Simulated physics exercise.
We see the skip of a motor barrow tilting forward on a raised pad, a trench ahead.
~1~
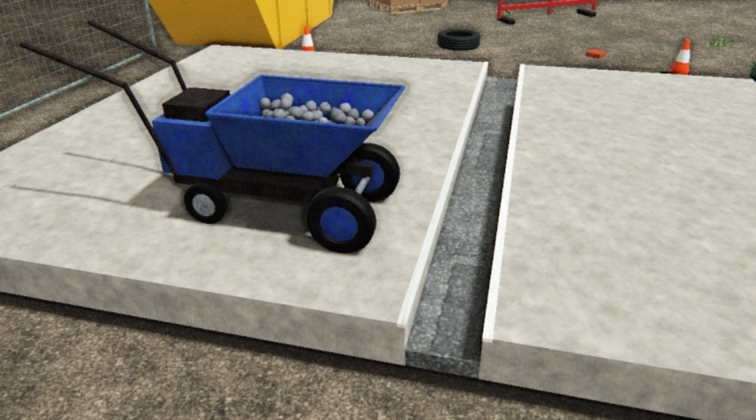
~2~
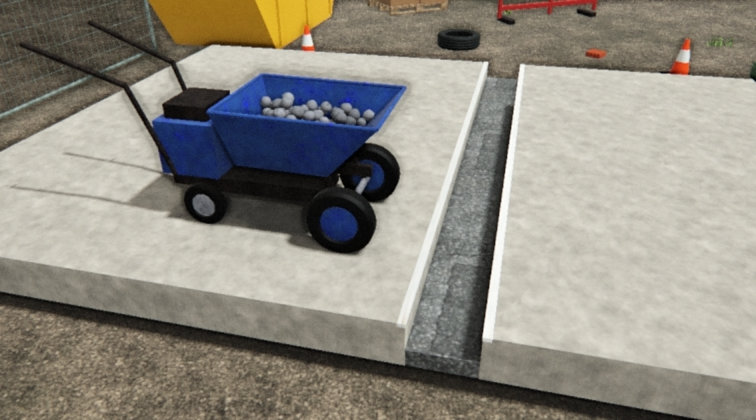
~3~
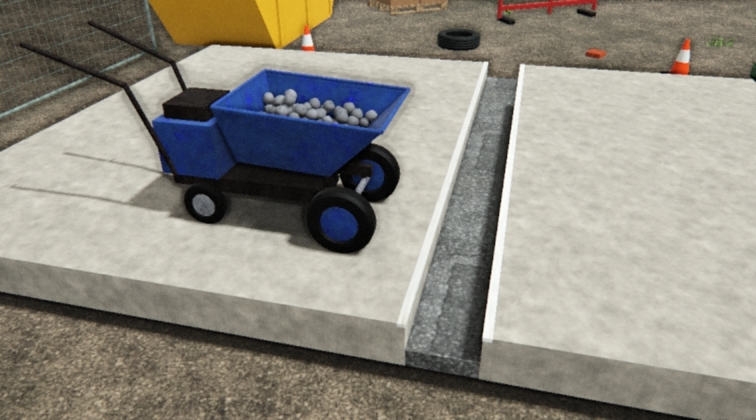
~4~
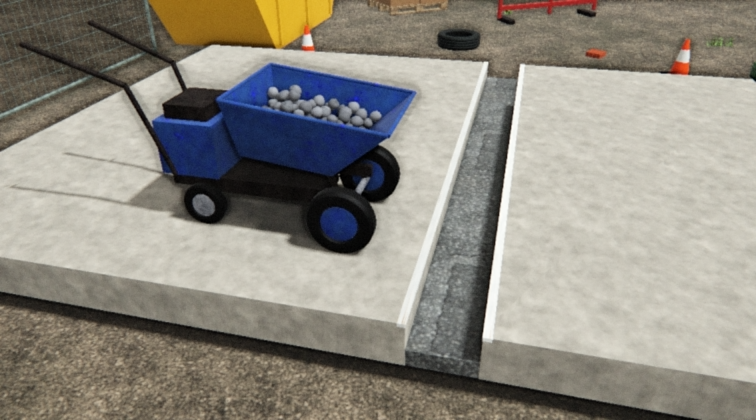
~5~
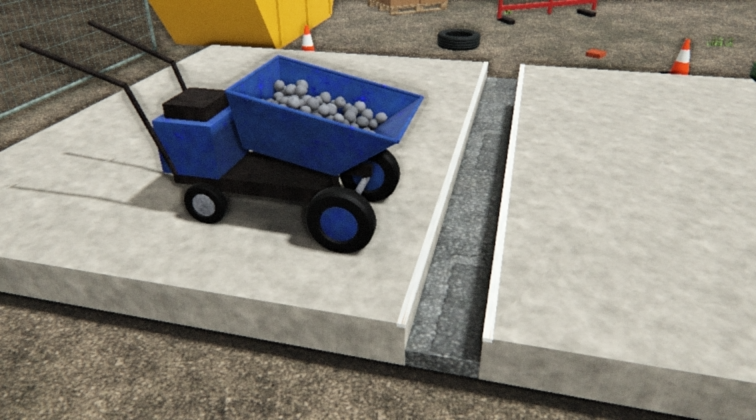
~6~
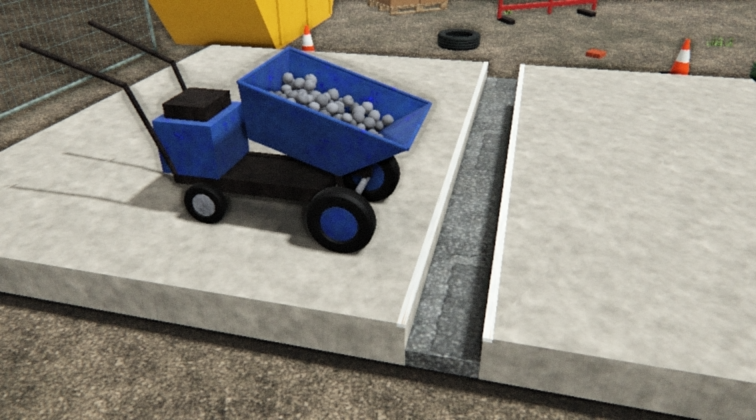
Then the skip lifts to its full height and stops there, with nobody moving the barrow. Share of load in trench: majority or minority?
Most goes in.
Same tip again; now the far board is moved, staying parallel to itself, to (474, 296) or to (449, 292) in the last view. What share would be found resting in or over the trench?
The first gives 50 %, the second 0 %.
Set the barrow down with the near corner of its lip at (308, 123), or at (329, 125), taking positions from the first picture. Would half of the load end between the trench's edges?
The greater portion first, the greater portion second.
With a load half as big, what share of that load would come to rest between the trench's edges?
Share: Approx. 100 per cent.
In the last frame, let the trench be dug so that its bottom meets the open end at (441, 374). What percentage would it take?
It lands somewhere near 90 percent.
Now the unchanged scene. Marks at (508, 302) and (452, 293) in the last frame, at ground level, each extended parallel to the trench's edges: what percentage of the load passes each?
About 10 percent, then about 70 percent.
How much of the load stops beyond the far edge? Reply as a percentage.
I'd say near 20 per cent, give or take.
Soon after the last picture, skip tipped steeply; all in the skip.
A little later, skip tipped right over; about two thirds in the skip; about a quarter in or heaped over the trench; a stray few beyond it.
Later still, skip tipped right over; a stray few in the skip; most in or heaped over the trench; about a quarter beyond it.
At rest, skip tipped right over; most in or heaped over the trench; about a quarter beyond it.
